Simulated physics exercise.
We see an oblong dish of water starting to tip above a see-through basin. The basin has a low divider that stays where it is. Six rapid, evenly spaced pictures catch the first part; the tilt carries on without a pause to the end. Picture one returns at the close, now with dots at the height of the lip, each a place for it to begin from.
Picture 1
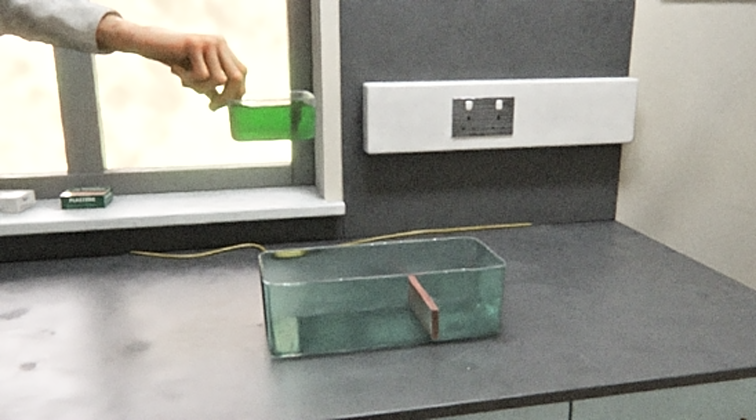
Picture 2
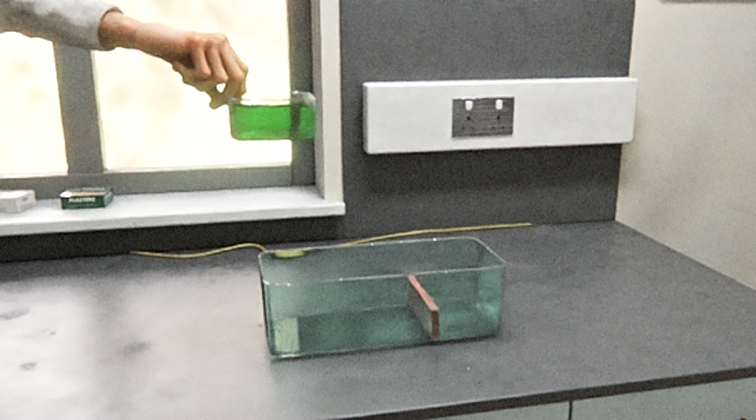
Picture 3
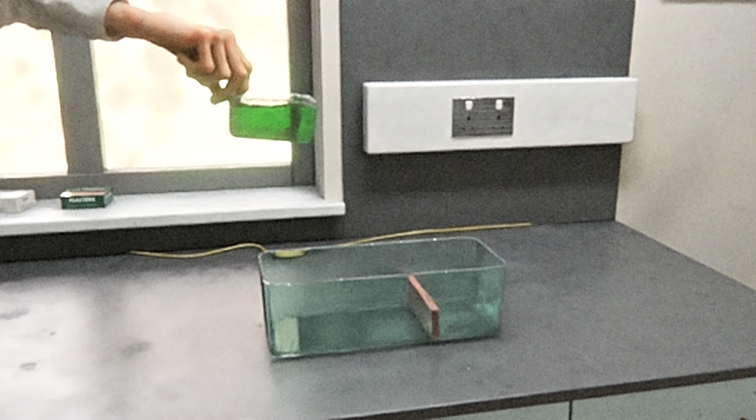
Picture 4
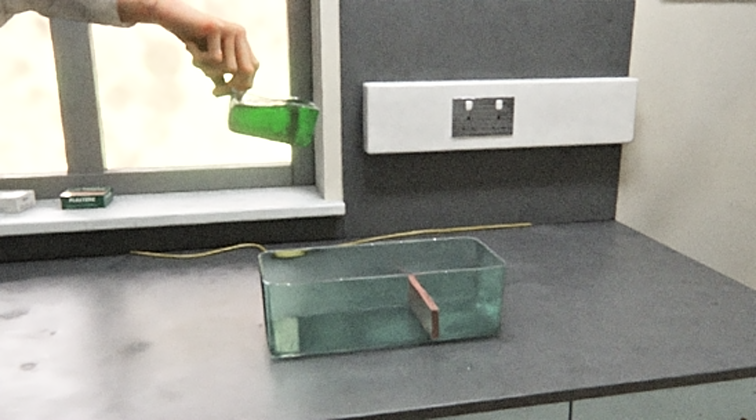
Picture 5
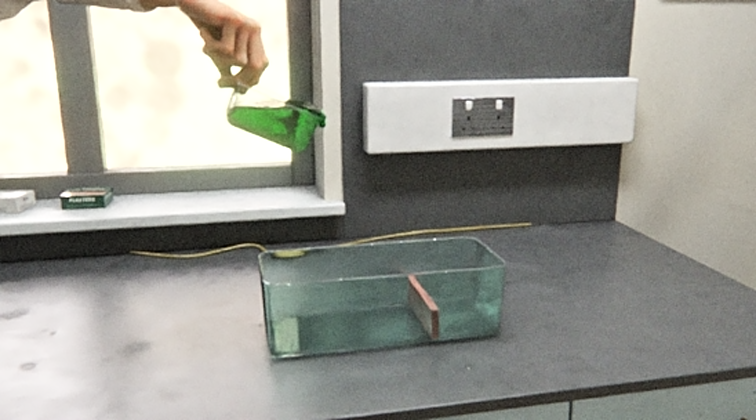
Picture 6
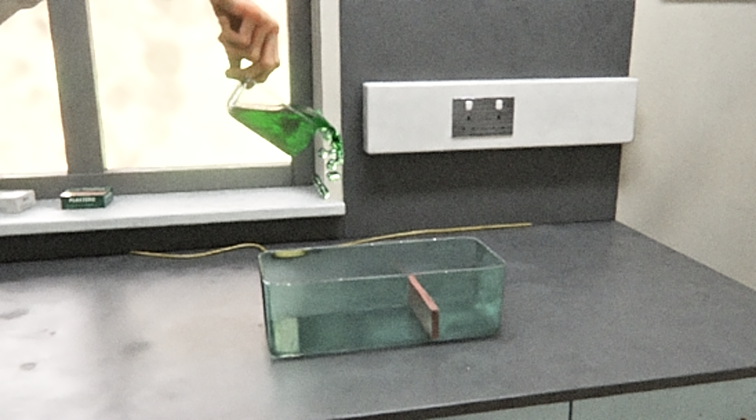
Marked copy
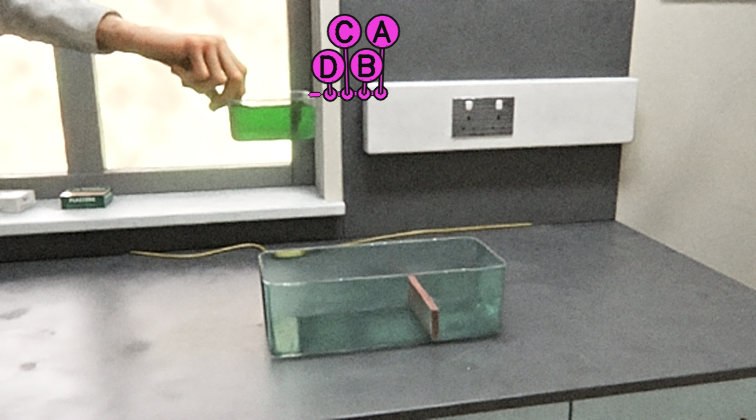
On a dark countertop by a window, a hand held a clear dish of green liquid above a glass tank, then tilted it to the right until the liquid poured over its lip.
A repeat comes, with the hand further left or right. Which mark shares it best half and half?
Best: B.
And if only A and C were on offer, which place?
Place A.
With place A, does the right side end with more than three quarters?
No, it does not.
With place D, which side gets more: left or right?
The left one.
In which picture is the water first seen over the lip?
In picture 5.
On the marked copy, A at (380, 93); B at (364, 93); C at (347, 93); D at (330, 94).
If A is chosen, about 30 % ends left of the wall and 68 % right of it.
If B is chosen, about 49 % ends left of the wall and 49 % right of it.
If C is chosen, about 92 % ends left of the wall and 6 % right of it.
If D is chosen, about 93 % ends left of the wall and 4 % right of it.
